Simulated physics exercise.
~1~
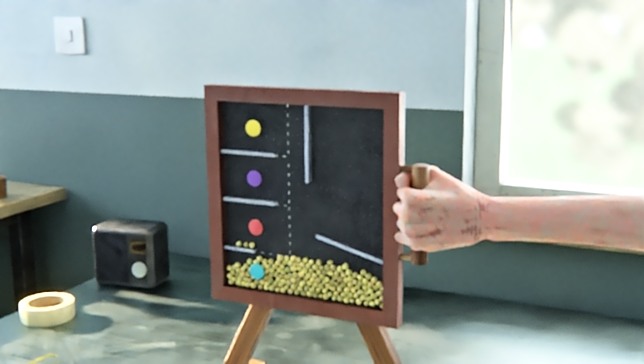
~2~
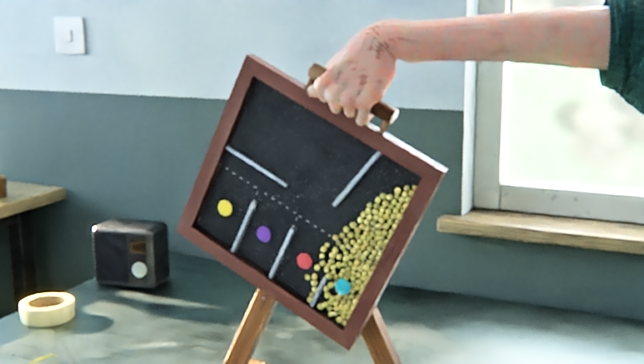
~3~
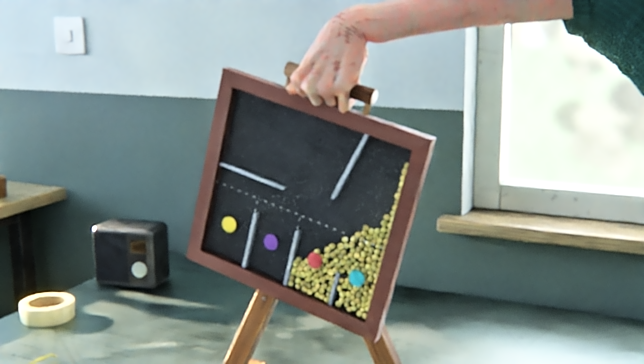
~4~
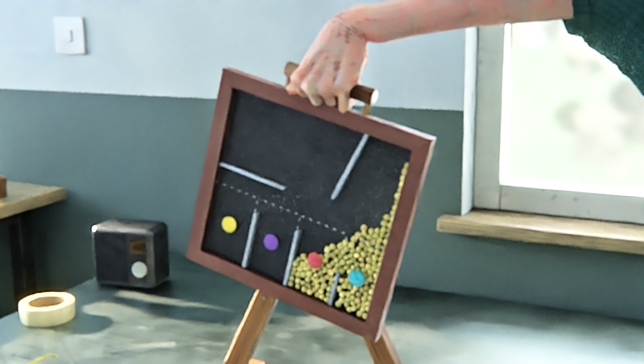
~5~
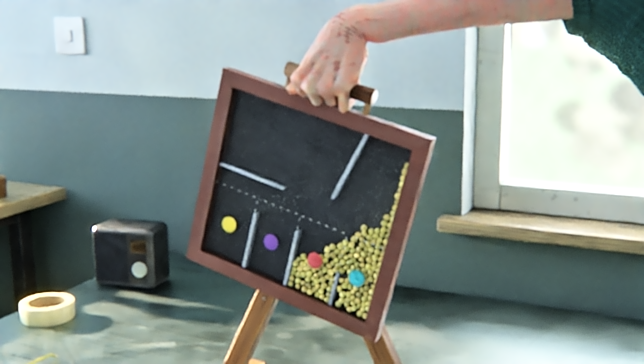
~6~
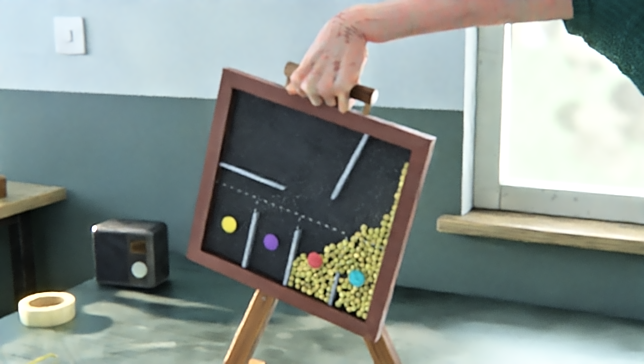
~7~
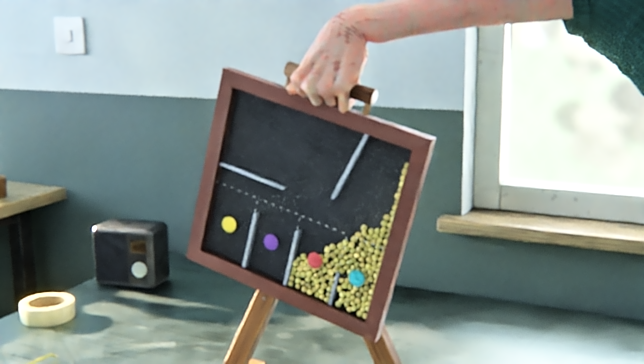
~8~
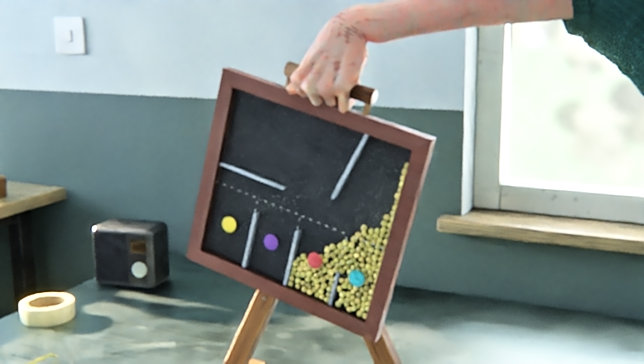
Framed box of pale beans being turned anticlockwise by a hand, the beans sliding right and settling mostly around turquoise and red stickers.
